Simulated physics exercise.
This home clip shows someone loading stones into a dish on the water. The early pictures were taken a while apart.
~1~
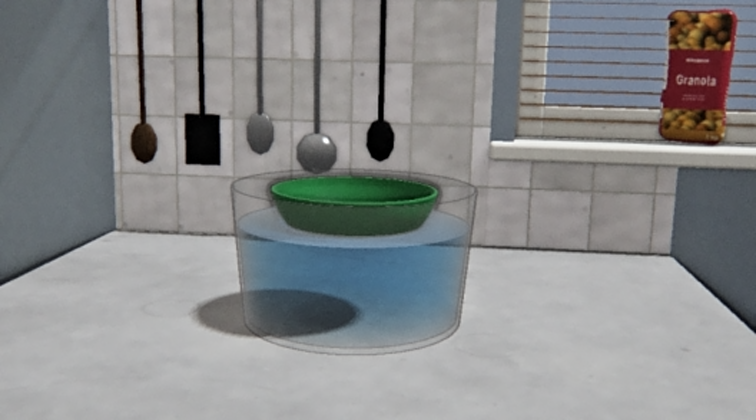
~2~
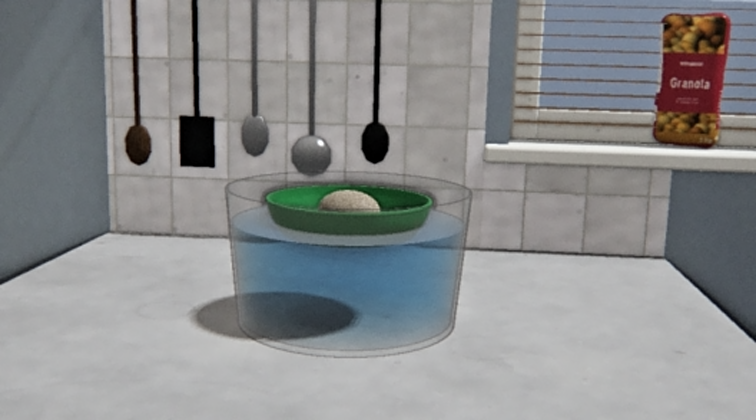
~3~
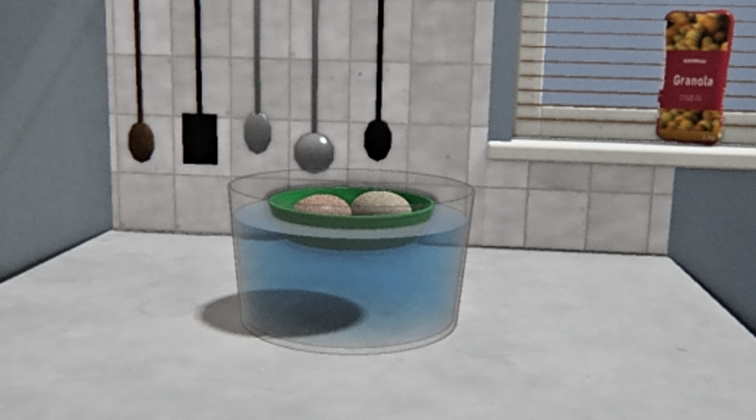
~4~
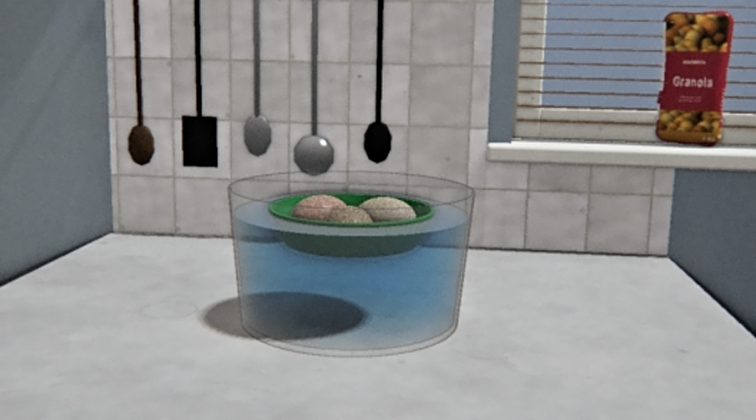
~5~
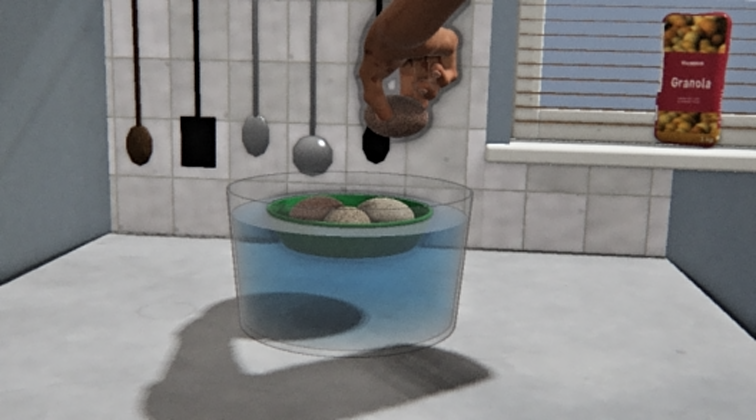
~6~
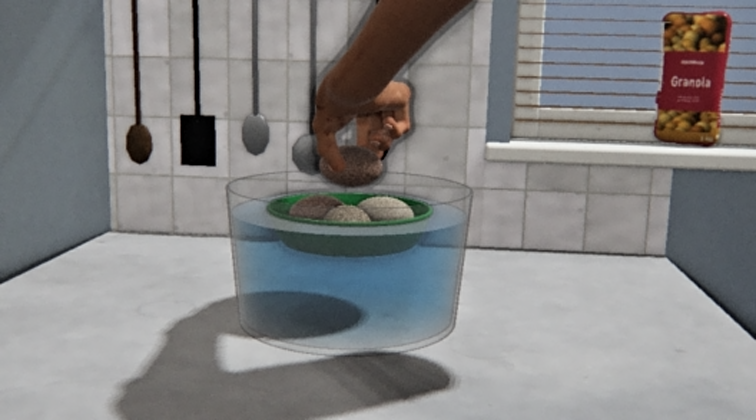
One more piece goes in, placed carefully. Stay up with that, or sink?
It is lost.
Next, the stone is in and the dish dips.
After that, water pours in over its edge.
Finally, the dish lies on the bottom with its load.
